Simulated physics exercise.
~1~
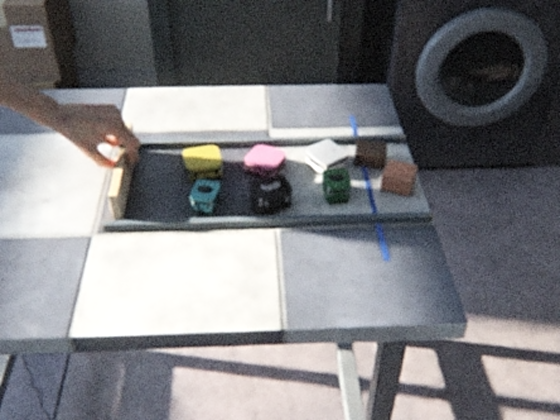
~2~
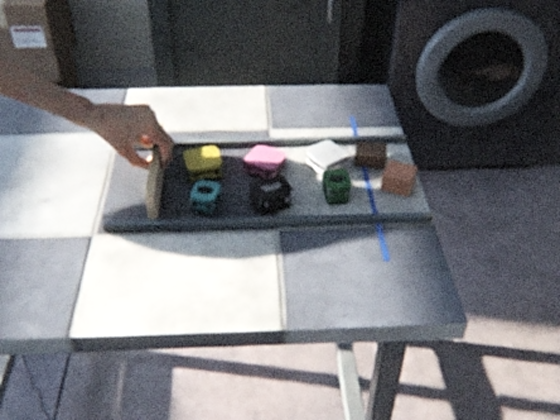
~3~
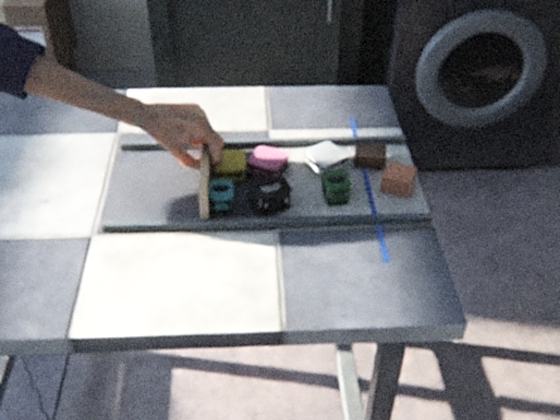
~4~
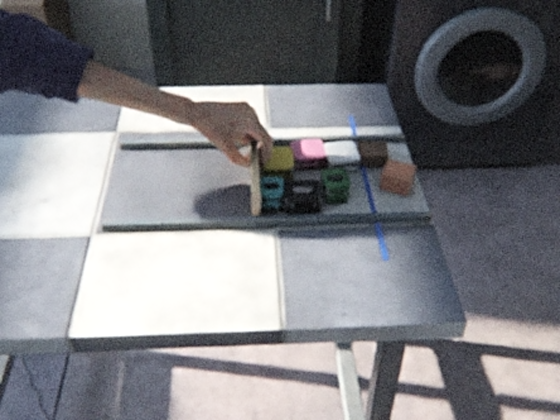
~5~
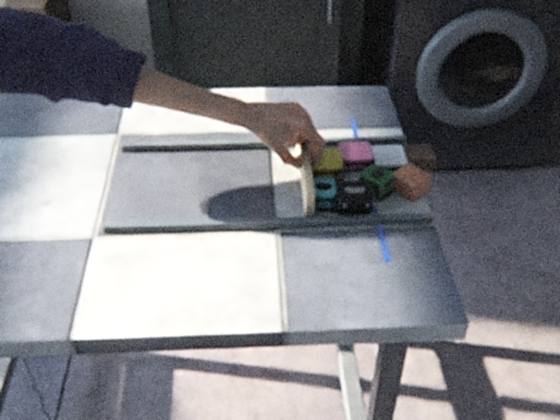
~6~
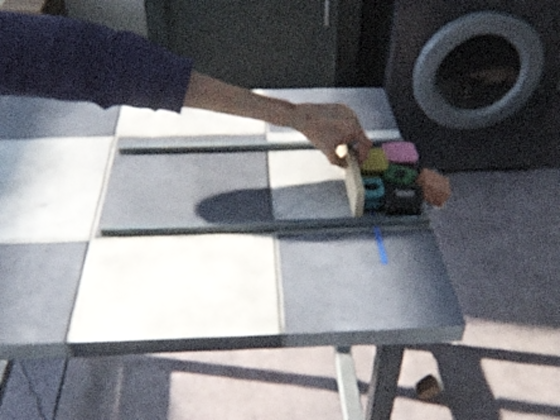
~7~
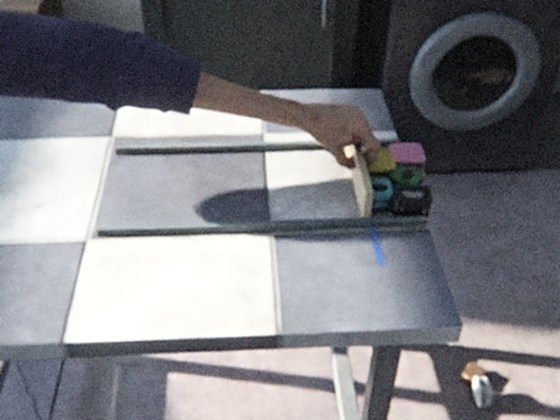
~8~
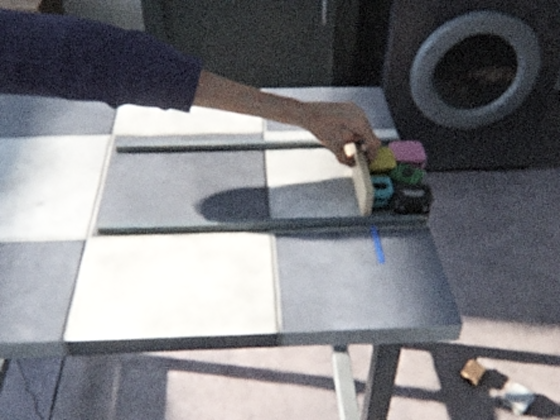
On a checkered table, a hand slid an upright board rightward along a channel, gathering small colorful cases and blocks and pushing them past the blue tape until a few tumbled off the end to the floor, while the rest stayed bunched at the edge.
